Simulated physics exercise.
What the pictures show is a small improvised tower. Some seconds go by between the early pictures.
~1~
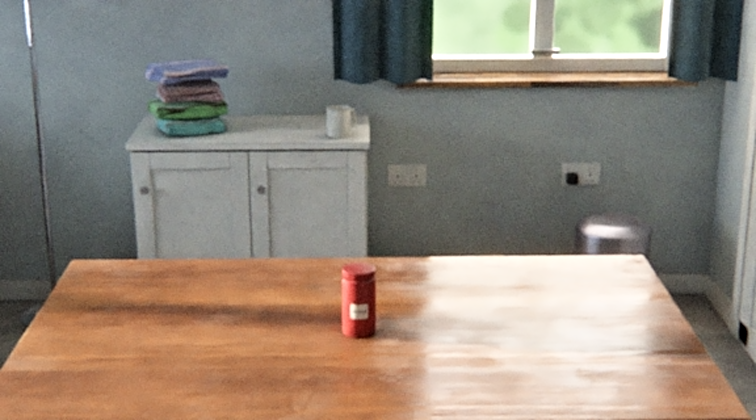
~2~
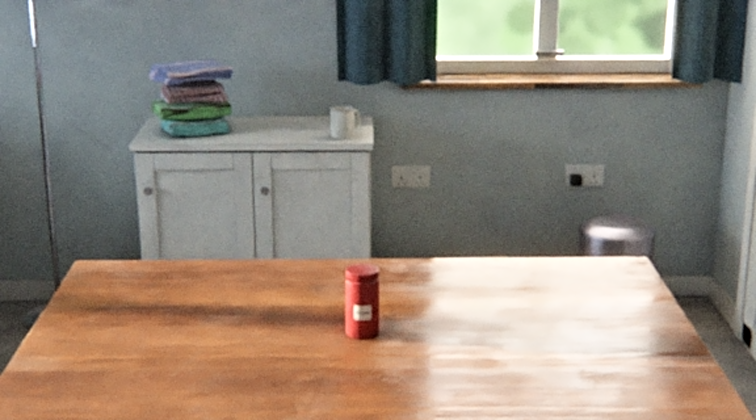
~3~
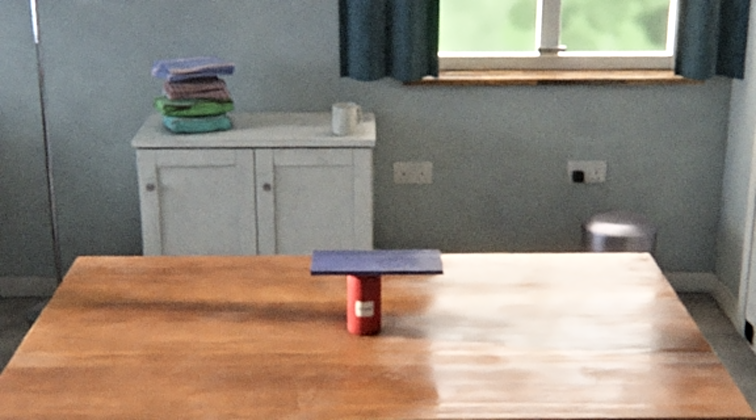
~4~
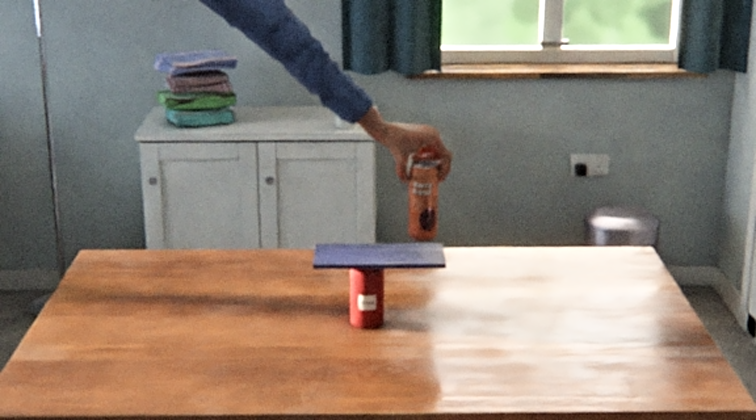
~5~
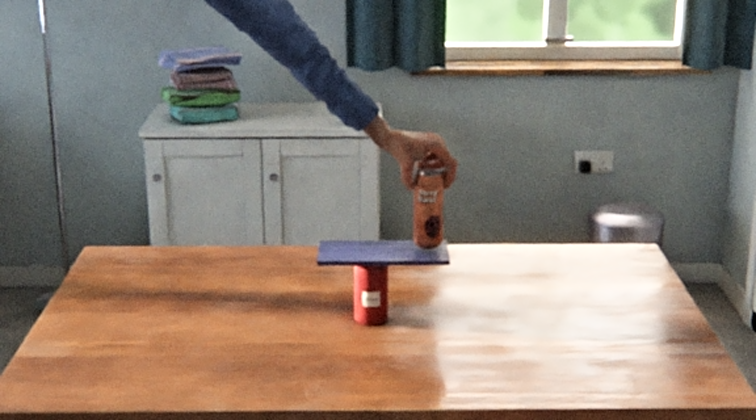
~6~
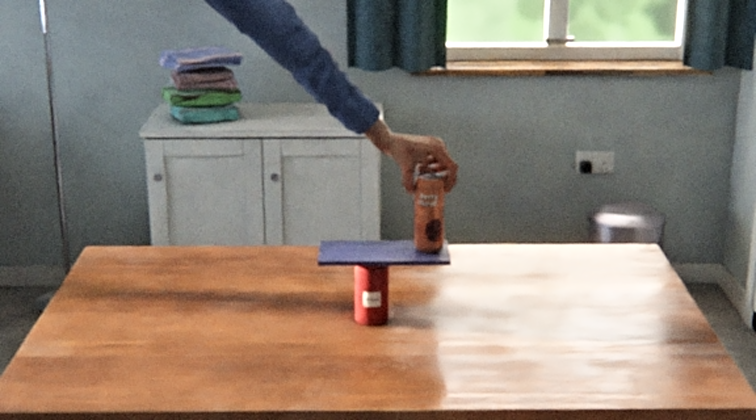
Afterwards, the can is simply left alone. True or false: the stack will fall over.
True.
Then, 0.40 s later than the last frame, orange can now fallen; blue board on its side.
Then, 0.80 s later than the last frame, blue board now fallen.
When it is over, fallen, orange can and blue board; red jar as before. The stack comes apart.
